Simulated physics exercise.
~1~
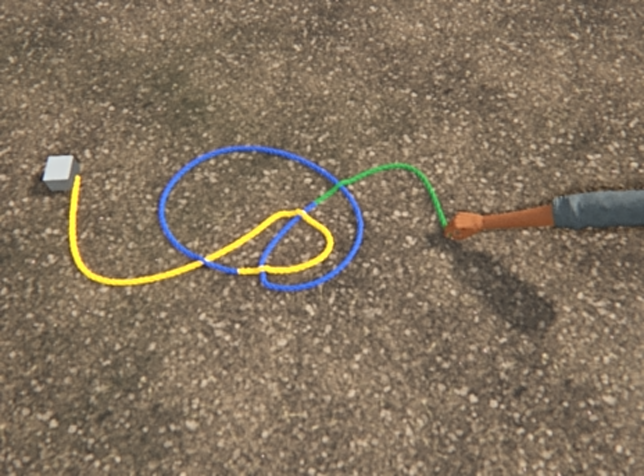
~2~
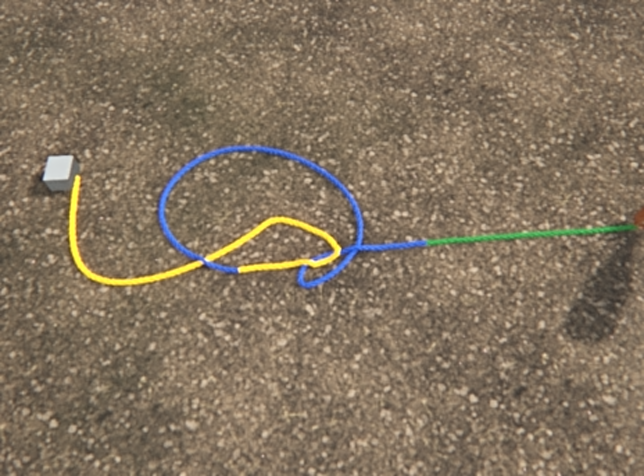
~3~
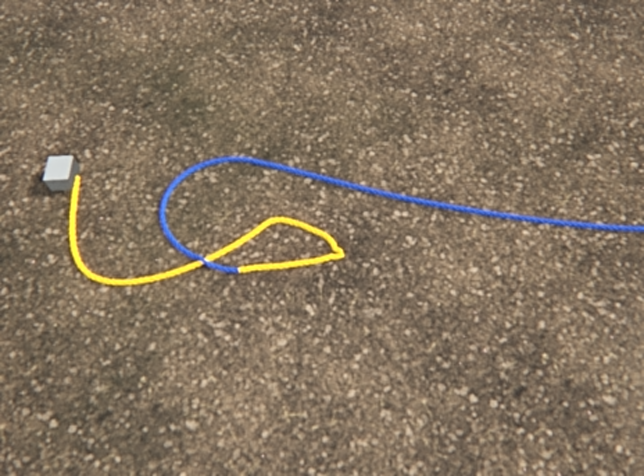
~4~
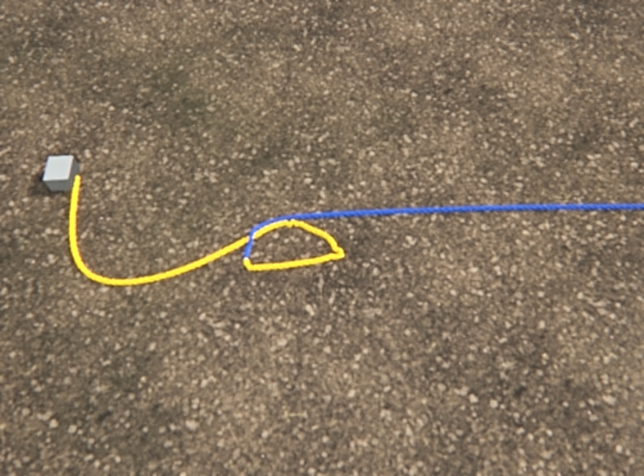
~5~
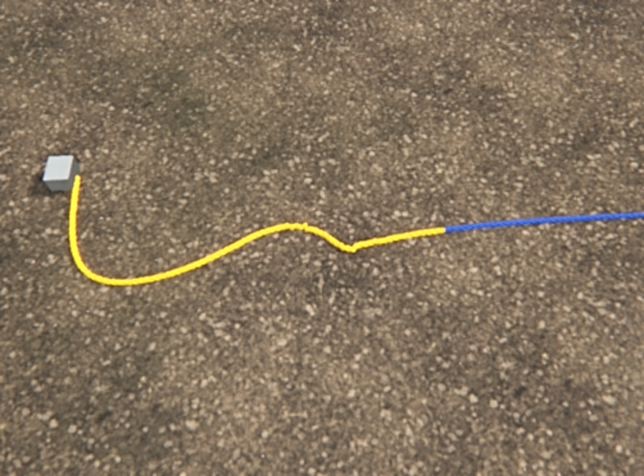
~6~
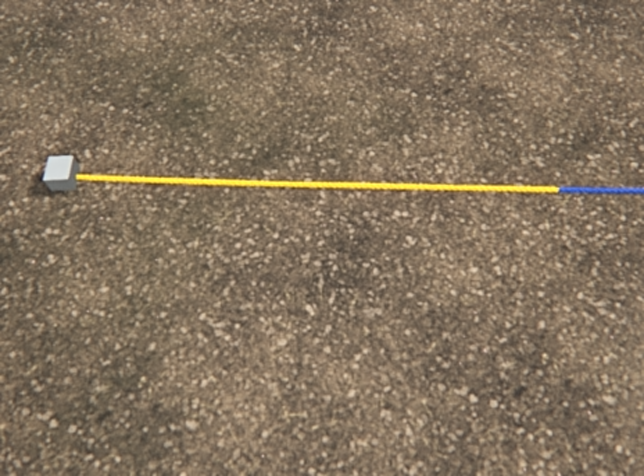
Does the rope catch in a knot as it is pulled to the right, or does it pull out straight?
It pulls out straight. The loops come undone and the rope ends in a straight line from the gray block.
A looped rope is pulled to the right by a hand until it runs straight.
